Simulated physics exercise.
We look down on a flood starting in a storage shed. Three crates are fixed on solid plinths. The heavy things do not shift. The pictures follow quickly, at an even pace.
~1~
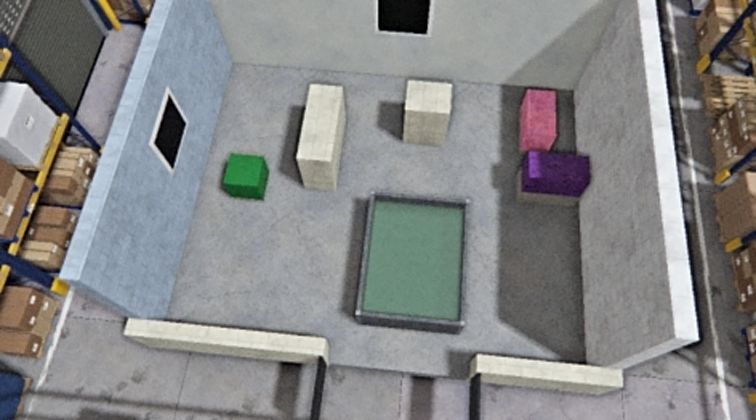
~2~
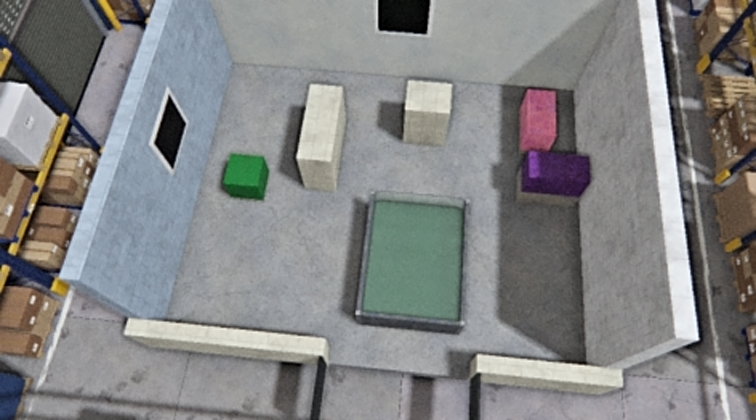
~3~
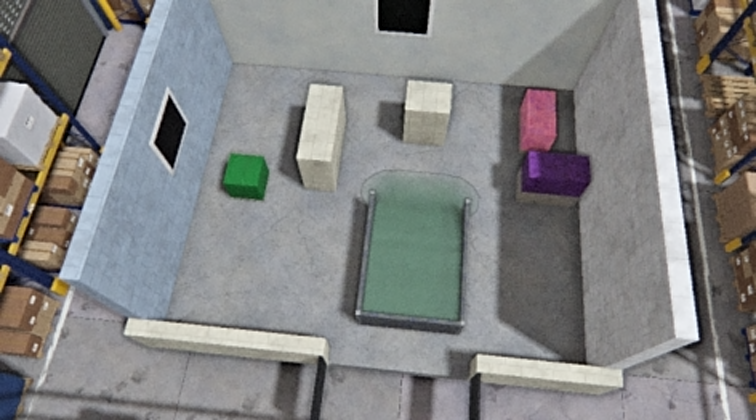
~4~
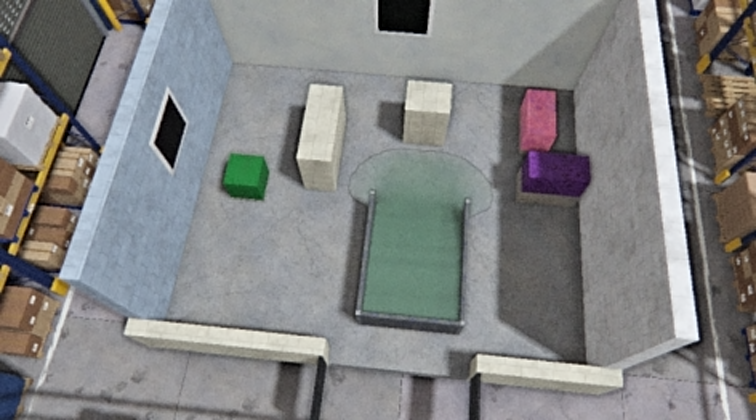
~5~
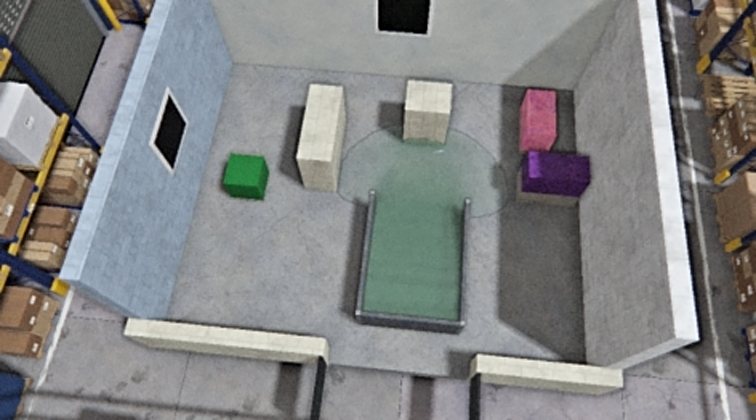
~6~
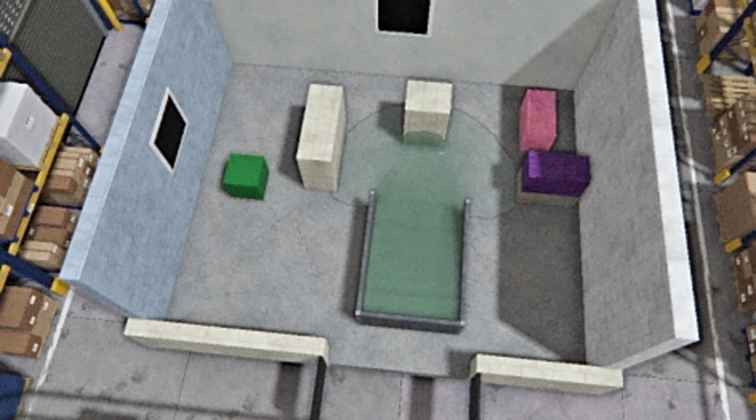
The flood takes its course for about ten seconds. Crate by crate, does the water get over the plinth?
One by one: The pink crate is wetted; the green crate is wetted; the purple crate escapes dry.
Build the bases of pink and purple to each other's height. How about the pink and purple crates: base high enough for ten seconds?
My reading: The pink crate keeps dry, the purple crate gets wet.
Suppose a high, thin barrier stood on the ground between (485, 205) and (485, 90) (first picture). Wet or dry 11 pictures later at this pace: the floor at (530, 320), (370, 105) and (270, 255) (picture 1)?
In that order: Free of water, covered, not flooded.
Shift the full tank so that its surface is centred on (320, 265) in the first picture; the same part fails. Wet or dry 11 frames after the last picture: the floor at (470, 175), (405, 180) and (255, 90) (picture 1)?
In turn: Under water, covered, under water.
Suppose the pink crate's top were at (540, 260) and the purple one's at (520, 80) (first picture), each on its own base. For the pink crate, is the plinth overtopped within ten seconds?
My reading: Pink crate keeps dry.
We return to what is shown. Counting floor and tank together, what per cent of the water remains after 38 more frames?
About 100 per cent.
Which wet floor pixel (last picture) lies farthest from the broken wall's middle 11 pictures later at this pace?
Roughly at (232, 67).
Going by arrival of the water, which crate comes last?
Last comes the green one.
A moment on, water covers 25 % of the floor; the pink crate water round its plinth, the green crate not reached, the purple crate water round its plinth.
Next, water covers 35 % of the floor; the pink crate water round its plinth, the green crate not reached, the purple crate water round its plinth.
Then, water covers 50 % of the floor; the pink crate water round its plinth, the green crate not reached, the purple crate water round its plinth.
Later, water covers 80 % of the floor; the pink crate water round its plinth, the green crate water round its plinth, the purple crate water round its plinth.
In the end, water covers 95 % of the floor; the pink crate was topped, the green crate was topped, the purple crate stayed above the water.
